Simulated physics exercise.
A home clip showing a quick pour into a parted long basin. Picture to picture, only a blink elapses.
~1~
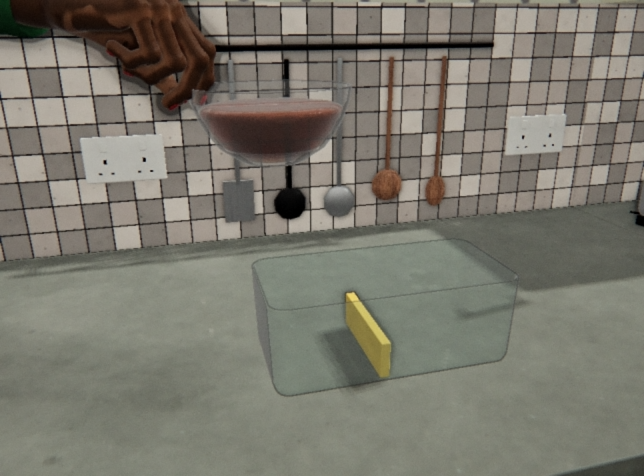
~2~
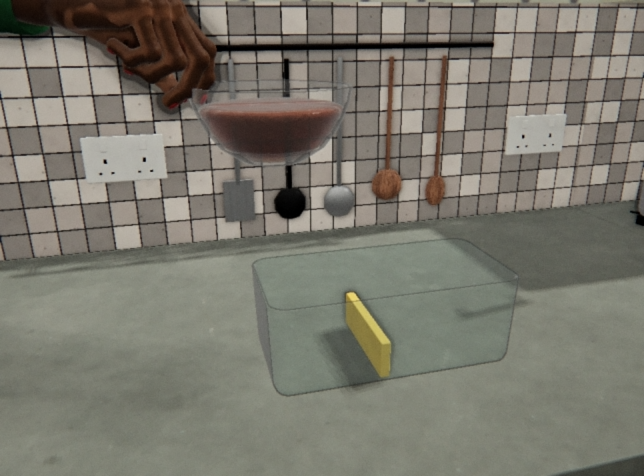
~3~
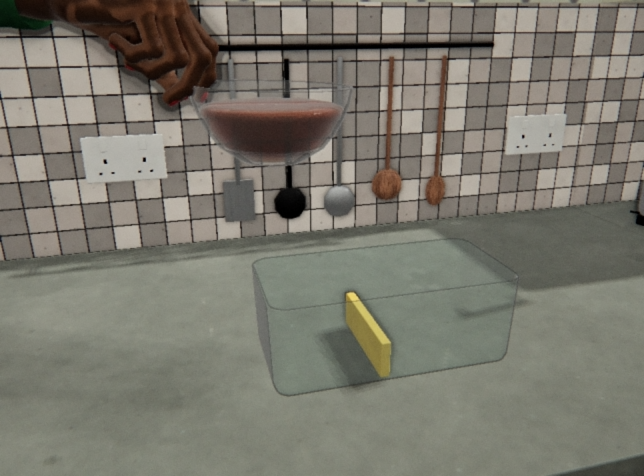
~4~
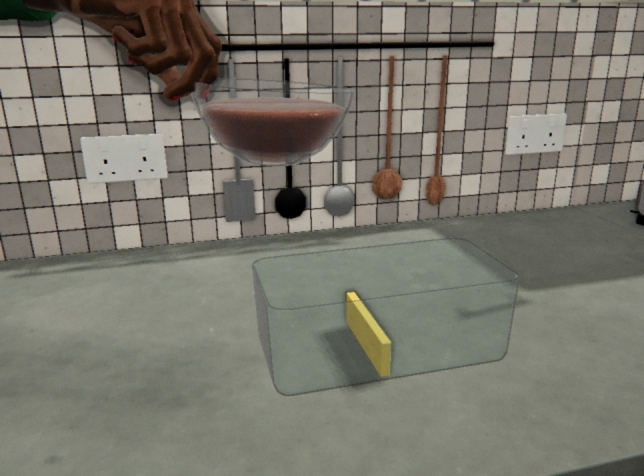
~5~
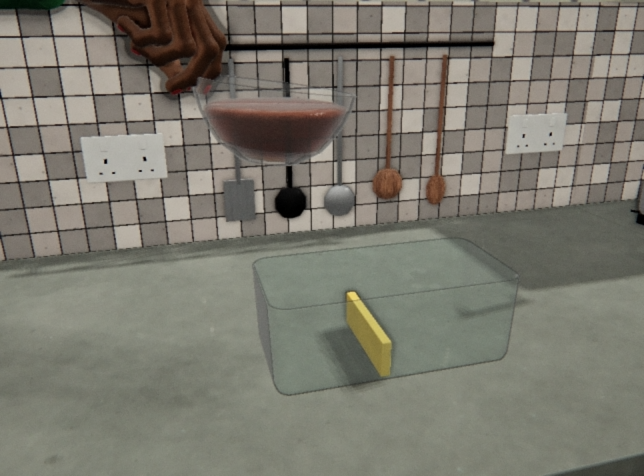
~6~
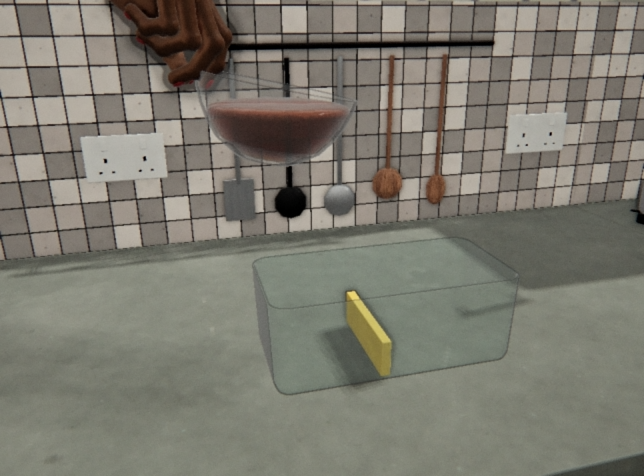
A hand held a clear bowl of reddish liquid above a see-through basin with a yellow divider on the counter, then shifted slightly as the bowl slowly tilted a little to the right.
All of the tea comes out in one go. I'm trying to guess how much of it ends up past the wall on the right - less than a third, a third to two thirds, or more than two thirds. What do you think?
Beyond two thirds.
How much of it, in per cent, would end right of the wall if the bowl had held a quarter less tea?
Near 80 %.
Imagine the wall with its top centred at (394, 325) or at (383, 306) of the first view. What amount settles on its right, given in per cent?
About 55 per cent on the first try, and 70 per cent on the second.
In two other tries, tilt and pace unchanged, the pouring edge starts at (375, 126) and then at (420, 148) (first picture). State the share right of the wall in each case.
One after the other: 90 %, 95 %.
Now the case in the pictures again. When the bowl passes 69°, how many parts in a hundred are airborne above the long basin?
Share in flight: Approx. 40 %.
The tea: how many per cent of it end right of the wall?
I'd put it at about 85 per cent.
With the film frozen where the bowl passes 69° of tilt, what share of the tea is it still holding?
Close to 40 parts in a hundred remain.
A moment on, the bowl is tipped part way and 38 per cent is still to pour, 1 is left of the wall and 20 right of it.
Next, the bowl is tipped right over and 0 per cent is still to pour, 12 is left of the wall and 85 right of it.
Then the bowl is tipped right over and 0 per cent is still to pour, 14 is left of the wall and 85 right of it.
Later the bowl is tipped right over and 0 per cent is still to pour, 14 is left of the wall and 85 right of it.
Finally, 14 per cent lies left of the wall, 85 right of it and 1 outside.
